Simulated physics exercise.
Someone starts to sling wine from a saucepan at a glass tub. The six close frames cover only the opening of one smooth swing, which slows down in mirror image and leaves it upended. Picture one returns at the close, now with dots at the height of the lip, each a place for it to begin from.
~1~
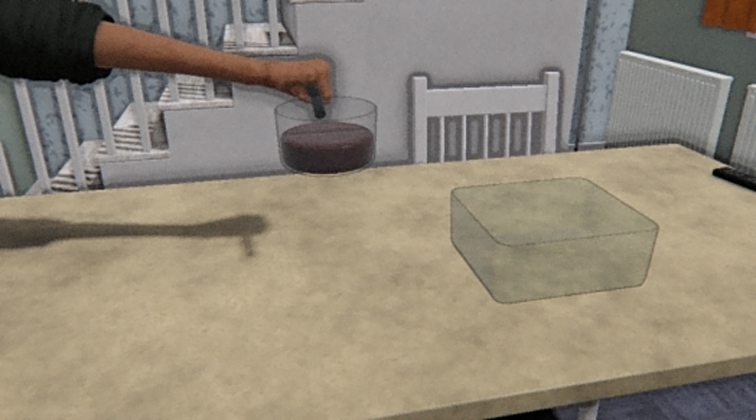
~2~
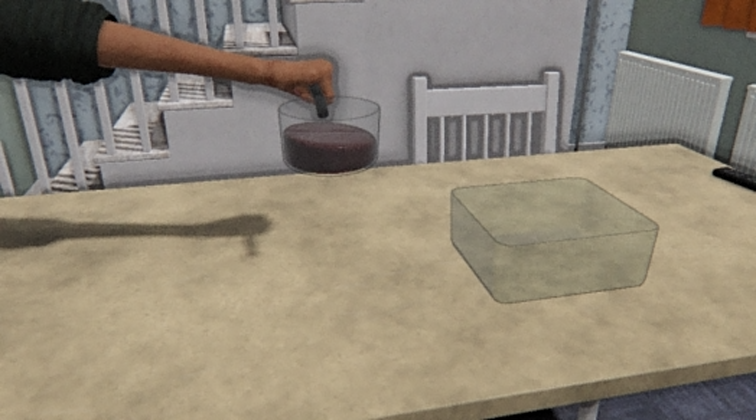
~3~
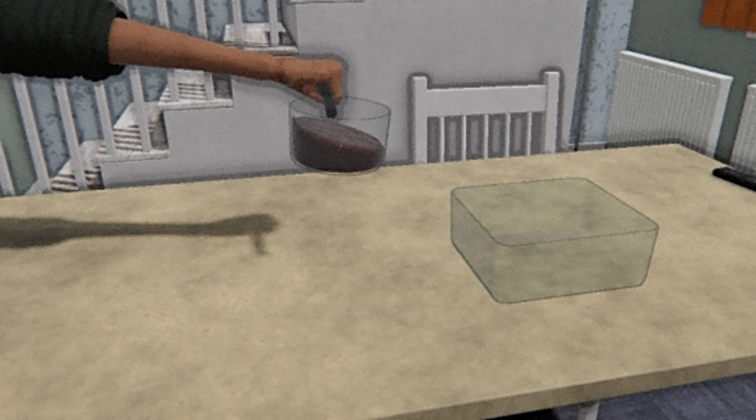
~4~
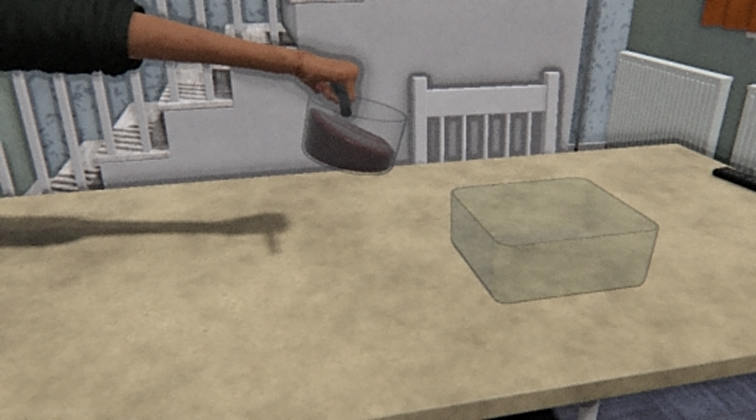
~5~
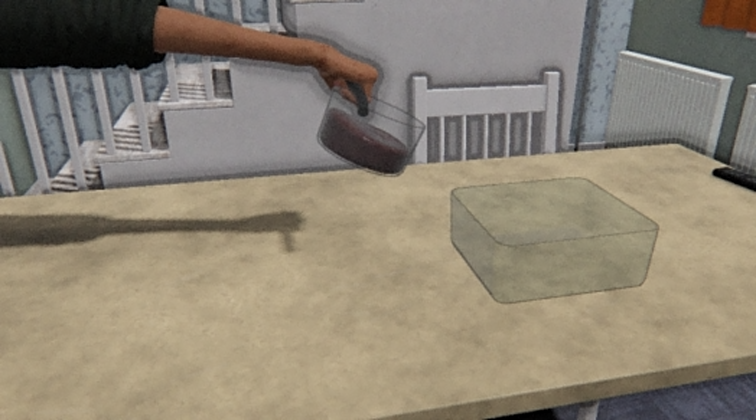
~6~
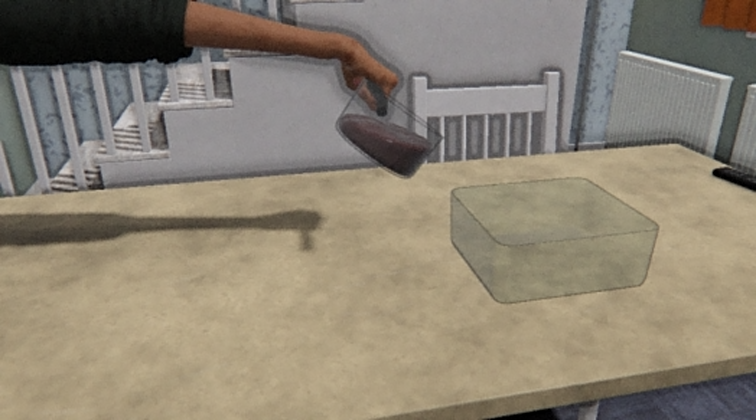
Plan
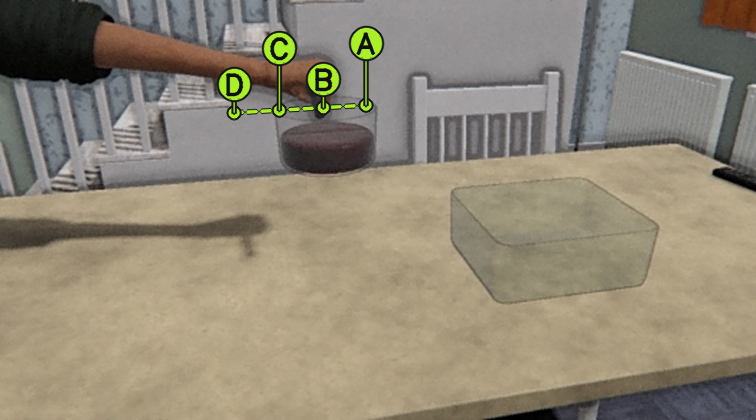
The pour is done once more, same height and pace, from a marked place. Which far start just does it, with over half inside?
B will do.
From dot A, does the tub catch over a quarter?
Yes, it does.
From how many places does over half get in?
Two of them.
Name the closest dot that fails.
It is C.
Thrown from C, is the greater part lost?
Yes, it does.
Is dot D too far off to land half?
Yes.
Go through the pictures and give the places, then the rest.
In the first frame, upright, lip at (373, 104); tub from (491, 301) to (642, 281); nothing has left yet.
In the second frame, upright, lip at (377, 105); nothing has left yet.
In the third frame, tipped about 5°, lip at (387, 108); nothing has left yet.
In the fourth frame, tipped about 13°, lip at (404, 114); nothing has left yet.
In the fifth frame, tipped about 24°, lip at (422, 122); nothing has left yet.
In the sixth frame, tipped about 37°, lip at (439, 133); nothing has left yet.
On the marked copy, A at (366, 105); B at (323, 107); C at (279, 110); D at (234, 112).
With A, about 79 % lands in the tub, 5 % falls short and 16 % goes beside or beyond.
With B, about 66 % lands in the tub, 22 % falls short and 12 % goes beside or beyond.
With C, about 19 % lands in the tub, 78 % falls short and 3 % goes beside or beyond.
With D, about 0 % lands in the tub, 98 % falls short.
